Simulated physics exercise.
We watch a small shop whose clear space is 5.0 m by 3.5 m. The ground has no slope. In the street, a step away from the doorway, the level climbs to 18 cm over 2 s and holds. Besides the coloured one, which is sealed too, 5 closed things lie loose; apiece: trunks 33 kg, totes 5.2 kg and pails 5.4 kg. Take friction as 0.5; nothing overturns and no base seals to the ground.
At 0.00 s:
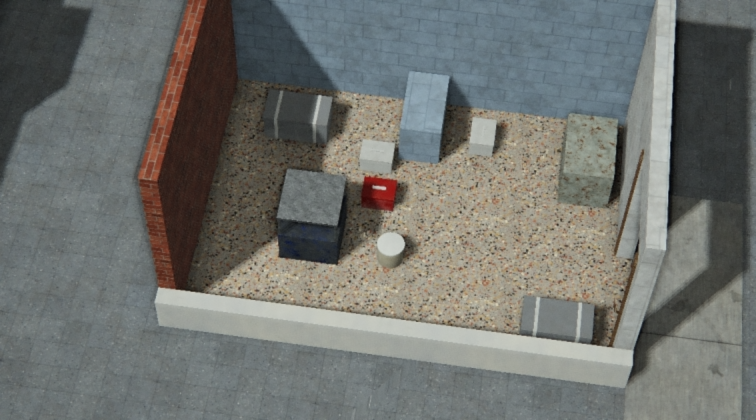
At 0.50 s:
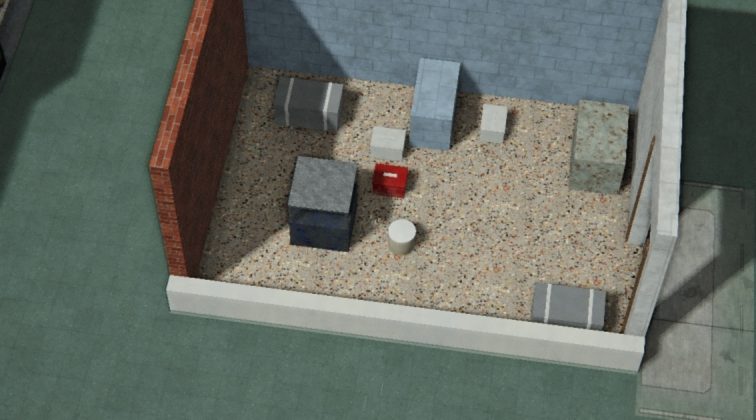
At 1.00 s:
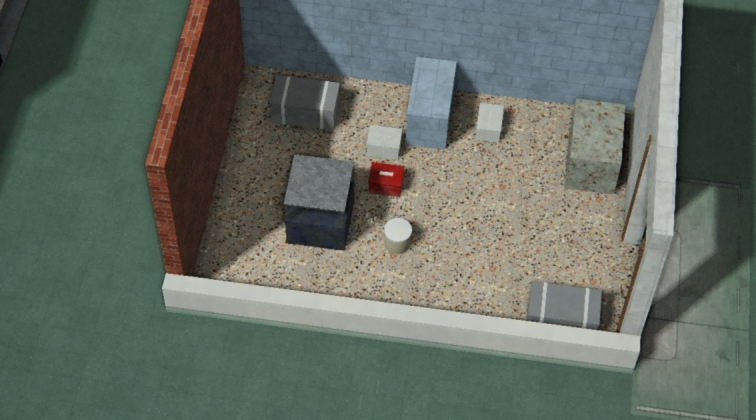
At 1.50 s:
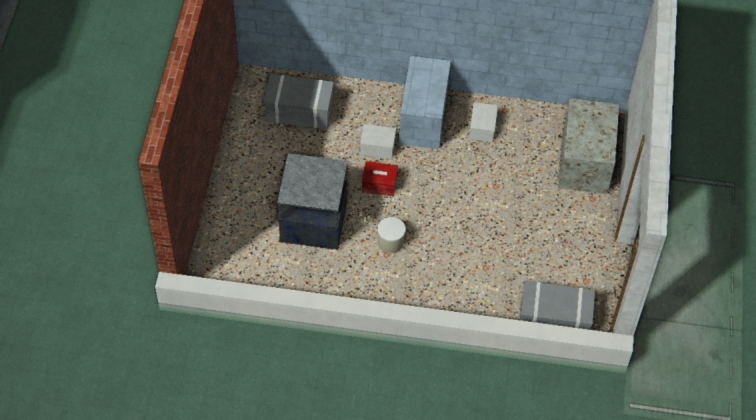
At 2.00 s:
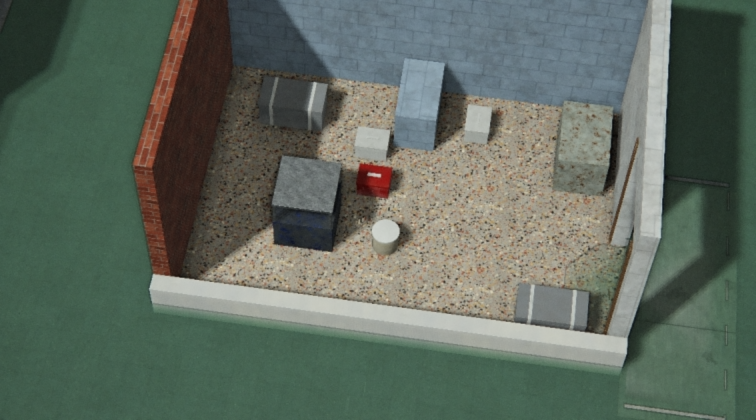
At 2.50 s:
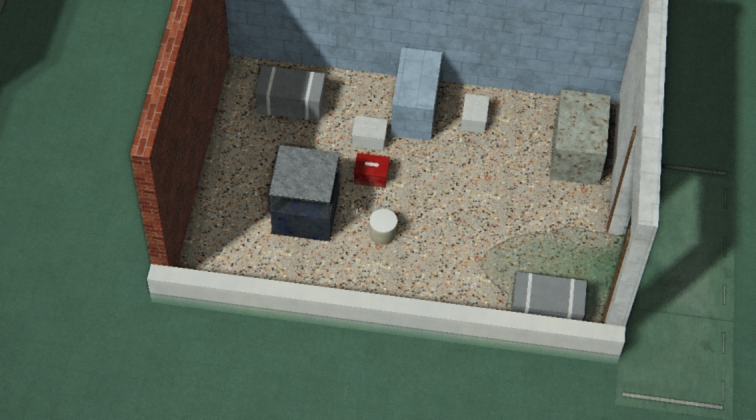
Green water covers the street, then spreads into the shop's right corner past unmoving boxes.
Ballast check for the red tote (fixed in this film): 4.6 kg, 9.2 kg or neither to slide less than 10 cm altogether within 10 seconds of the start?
Verdict: Neither load is enough.
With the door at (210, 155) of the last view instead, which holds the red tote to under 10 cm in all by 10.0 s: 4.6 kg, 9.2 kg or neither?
Then neither weight holds it.
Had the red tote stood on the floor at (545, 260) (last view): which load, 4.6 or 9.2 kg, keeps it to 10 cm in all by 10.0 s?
Neither is enough.
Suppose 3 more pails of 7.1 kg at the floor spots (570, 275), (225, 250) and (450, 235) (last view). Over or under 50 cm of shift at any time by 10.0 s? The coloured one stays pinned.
In that order: Past it, less, short of it.
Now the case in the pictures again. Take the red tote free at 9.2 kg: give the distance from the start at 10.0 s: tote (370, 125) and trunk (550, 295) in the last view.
In turn: 80 cm, 60 cm.
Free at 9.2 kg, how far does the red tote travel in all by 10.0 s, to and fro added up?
About 80 cm.
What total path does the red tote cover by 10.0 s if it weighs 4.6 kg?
About 300 cm.
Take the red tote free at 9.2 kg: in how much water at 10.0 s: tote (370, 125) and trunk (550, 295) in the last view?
Roughly 8 and 6 cm.
After 3.5 s the red tote would be 0 cm from its start with 4.6 kg and 0 cm from its start with 9.2 kg; 0 cm of water round it then.
After 4.5 s the red tote would be 47 cm from its start with 4.6 kg and 14 cm from its start with 9.2 kg; 5 cm of water round it then.
After 7.0 s the red tote would be 181 cm from its start with 4.6 kg and 69 cm from its start with 9.2 kg; 5 cm of water round it then.
After 10.0 s the red tote would be 129 cm from its start with 4.6 kg and 88 cm from its start with 9.2 kg; 7 cm of water round it then.
